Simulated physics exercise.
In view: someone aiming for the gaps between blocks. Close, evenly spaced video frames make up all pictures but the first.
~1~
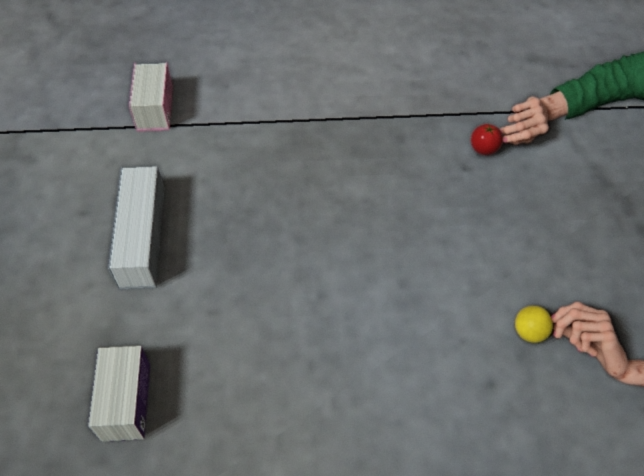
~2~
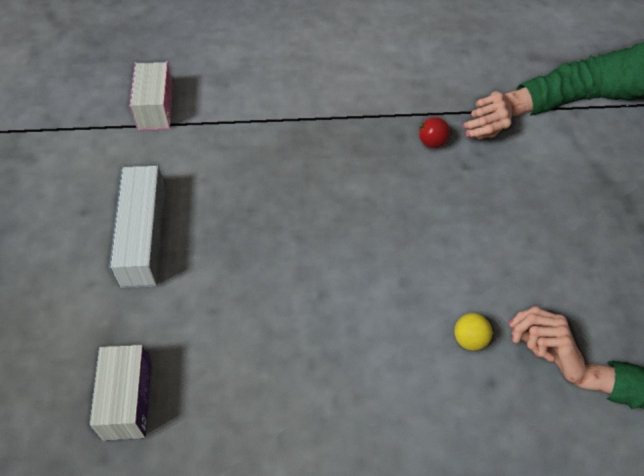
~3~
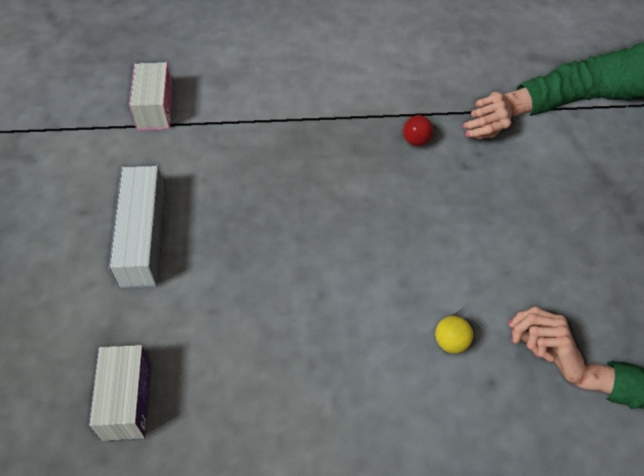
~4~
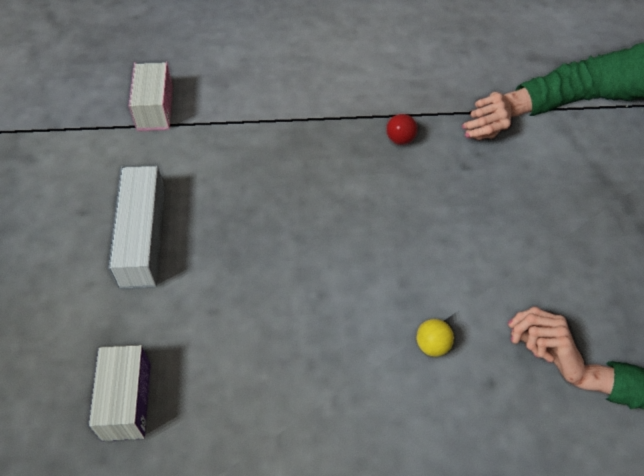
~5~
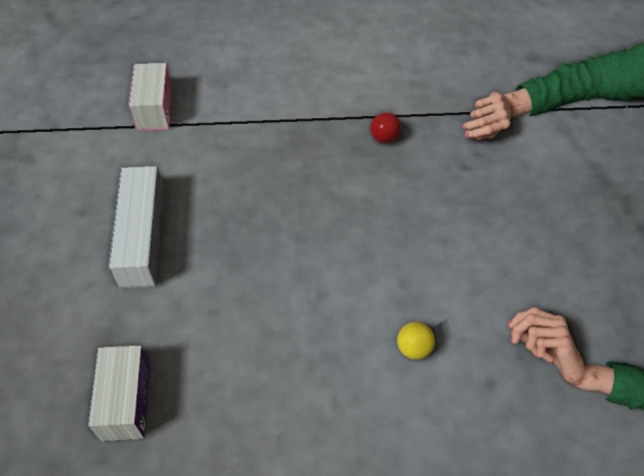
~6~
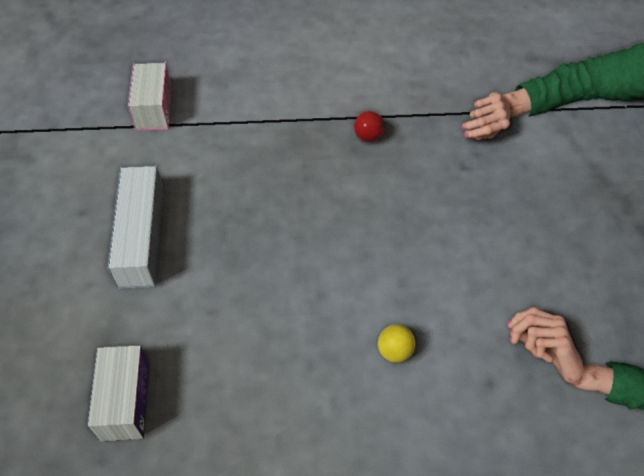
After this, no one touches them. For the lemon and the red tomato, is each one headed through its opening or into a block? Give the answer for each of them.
My prediction: I expect the lemon to be kept back by a block; I expect the red tomato to be kept back by a block.
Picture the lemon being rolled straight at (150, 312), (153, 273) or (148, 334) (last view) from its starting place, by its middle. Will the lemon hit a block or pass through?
Try 1: Through; try 2: Blocked; try 3: Through.
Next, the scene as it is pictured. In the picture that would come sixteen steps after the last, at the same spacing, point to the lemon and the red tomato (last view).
Around (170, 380), and around (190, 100).
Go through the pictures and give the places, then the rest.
Lemon (534, 324) under the hand; red tomato (487, 139) under the hand; purple book (121, 393), in the first picture.
Lemon (473, 331); red tomato (434, 133), in the second picture.
Lemon (454, 335); red tomato (418, 131), in the third picture.
Lemon (435, 338); red tomato (402, 130), in the fourth picture.
Lemon (416, 340); red tomato (386, 128), in the fifth picture.
Lemon (397, 343); red tomato (370, 127); pink book (151, 96), in the sixth picture.
Then, 0.24 s later than the last frame, lemon heading on near (283, 360); red tomato heading on near (279, 117).
Then, 0.56 s later than the last frame, lemon coming back near (168, 379); red tomato coming back near (184, 105).
Then, 1.12 s later than the last frame, lemon coming back near (187, 394); red tomato moving sideways near (193, 86).
When it is over, the lemon is stopped, near (195, 400); the red tomato is stopped.
